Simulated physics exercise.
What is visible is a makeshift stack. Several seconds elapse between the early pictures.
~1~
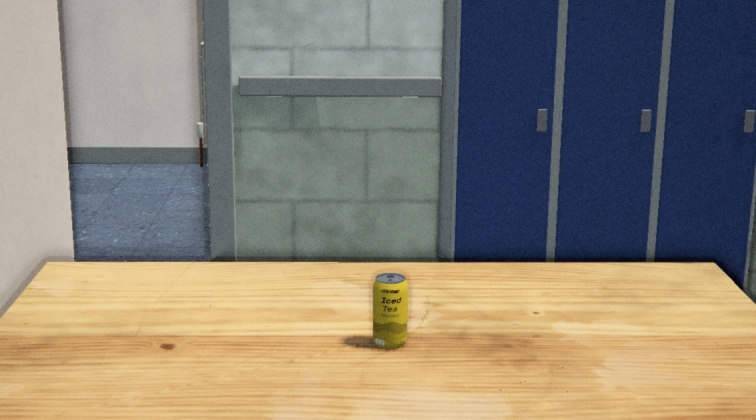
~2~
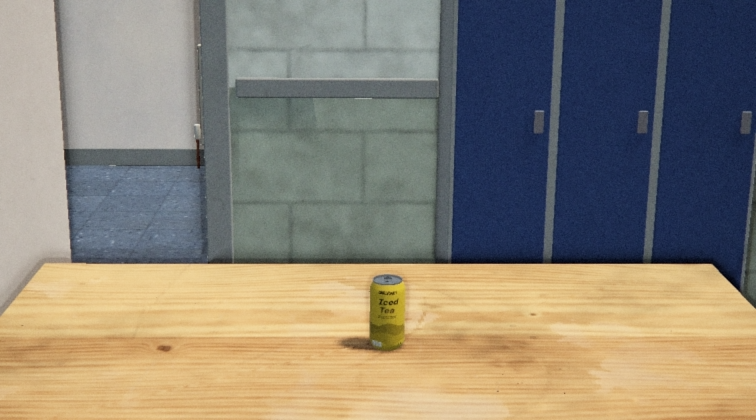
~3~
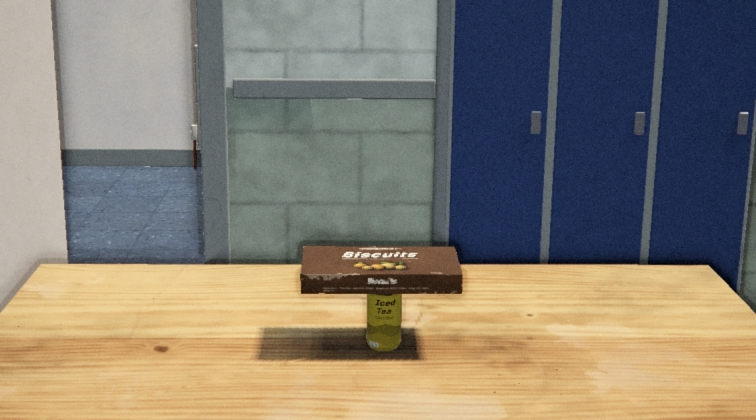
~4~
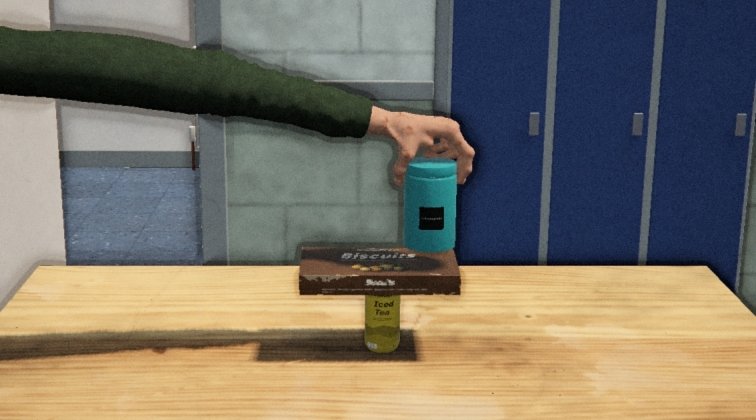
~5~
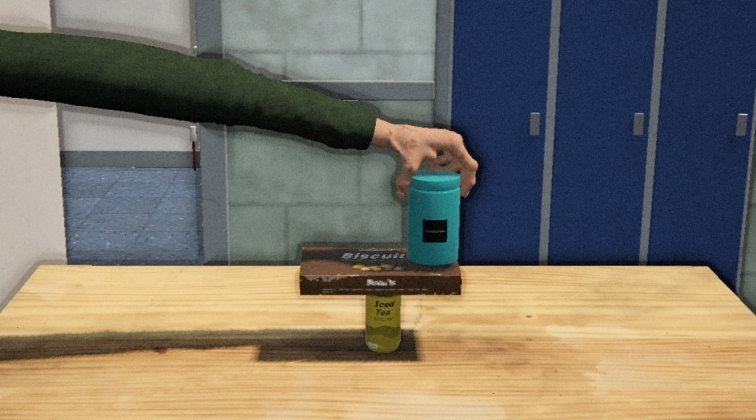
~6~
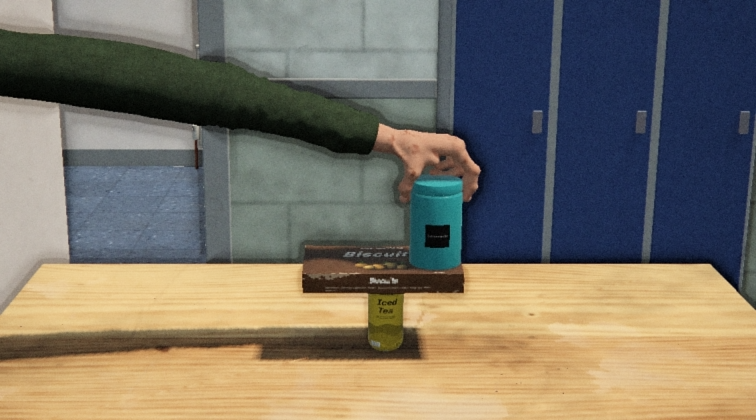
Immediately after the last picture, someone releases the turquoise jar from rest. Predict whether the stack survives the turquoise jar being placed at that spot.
Prediction: The stack collapses.
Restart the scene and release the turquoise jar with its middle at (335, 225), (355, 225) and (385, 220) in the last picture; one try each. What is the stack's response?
The stack tumbles down the first time, tumbles down the second time, and remains standing the third time.
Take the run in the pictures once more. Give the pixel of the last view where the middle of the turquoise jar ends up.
Somewhere around (506, 336) in the last picture.
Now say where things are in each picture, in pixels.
In the first picture, the last thing is not in view yet; yellow can (390, 311).
In the second picture, the last thing is not in view yet; yellow can (387, 313).
In the third picture, the last thing is not in view yet; yellow can (384, 313).
In the fourth picture, coming down; turquoise jar (430, 204); yellow can (383, 315).
In the fifth picture, coming down; turquoise jar (434, 217); yellow can (383, 315).
In the sixth picture, in place under the hand; turquoise jar (436, 222); yellow can (386, 313).
Then, 0.40 s after the last picture, turquoise jar now fallen; brown packet tipped 42° from how it was.
Then, 0.50 s after the last picture, brown packet tipped 74° from how it was.
Then, 0.80 s after the last picture, brown packet upside down.
At rest, fallen, turquoise jar and brown packet; yellow can in place. Seen from the same camera at the end, turquoise jar near (506, 336). The stack gives way.
